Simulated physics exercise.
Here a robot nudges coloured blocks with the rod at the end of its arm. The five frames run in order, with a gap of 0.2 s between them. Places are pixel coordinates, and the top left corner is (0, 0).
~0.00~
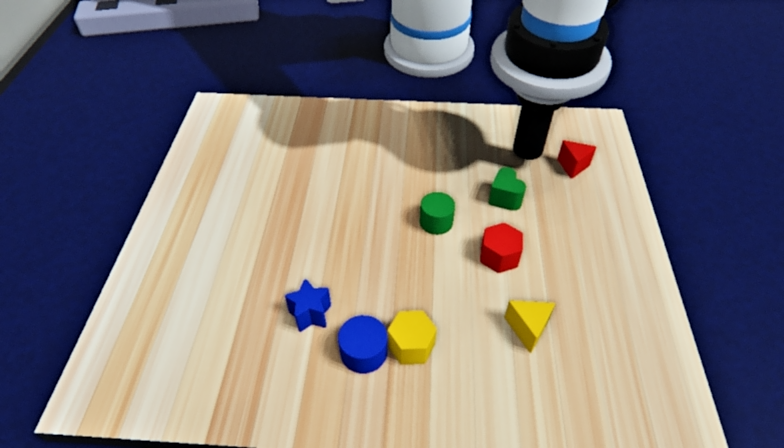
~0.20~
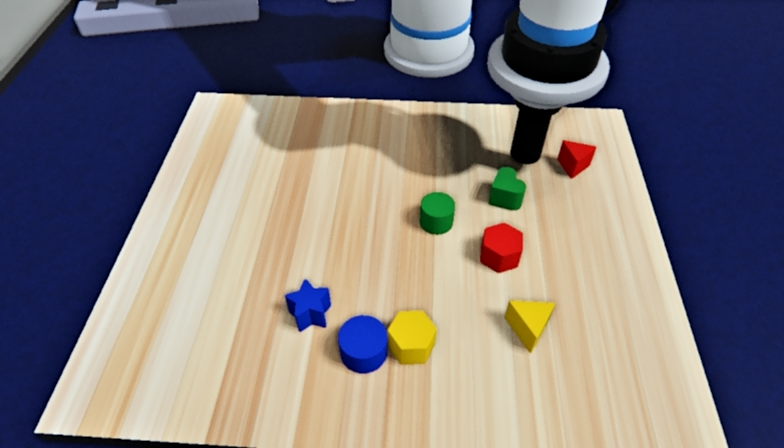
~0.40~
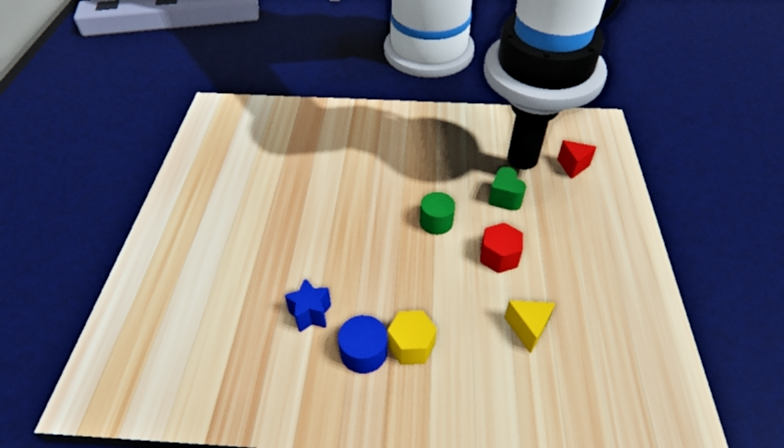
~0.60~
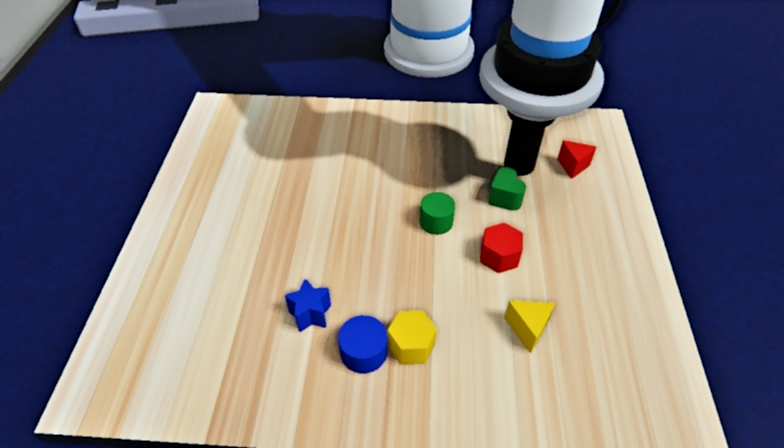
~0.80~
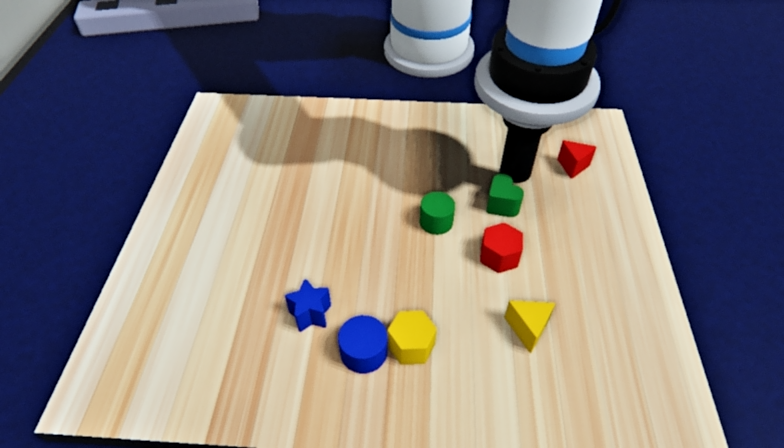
The clip opens on a wooden board scattered with red, green, blue and yellow blocks, a robot arm's black rod standing near its upper right. The rod slides slowly down and slightly left toward the green heart block, then nudges it a little nearer the red hexagon, while the other blocks stay still.
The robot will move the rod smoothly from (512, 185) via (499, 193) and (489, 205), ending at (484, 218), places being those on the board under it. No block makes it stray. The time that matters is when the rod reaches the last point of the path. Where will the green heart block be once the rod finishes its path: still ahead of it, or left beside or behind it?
By then it is in front of the rod.
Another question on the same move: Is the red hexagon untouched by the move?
Answer: No.
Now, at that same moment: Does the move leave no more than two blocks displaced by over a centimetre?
Yes, that is how it ends up.
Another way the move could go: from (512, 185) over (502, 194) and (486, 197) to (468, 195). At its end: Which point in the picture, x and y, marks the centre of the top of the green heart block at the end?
I predict (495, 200).
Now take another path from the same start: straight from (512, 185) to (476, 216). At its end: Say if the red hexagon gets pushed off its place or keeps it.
The red hexagon moves.
On the path given first. Halfway along, rod (496, 187); green heart block (499, 202), turned 55° anticlockwise.
At the end, rod (486, 206); green disc not moved; red hexagon (507, 253); green heart block (494, 222), turned 65° anticlockwise.
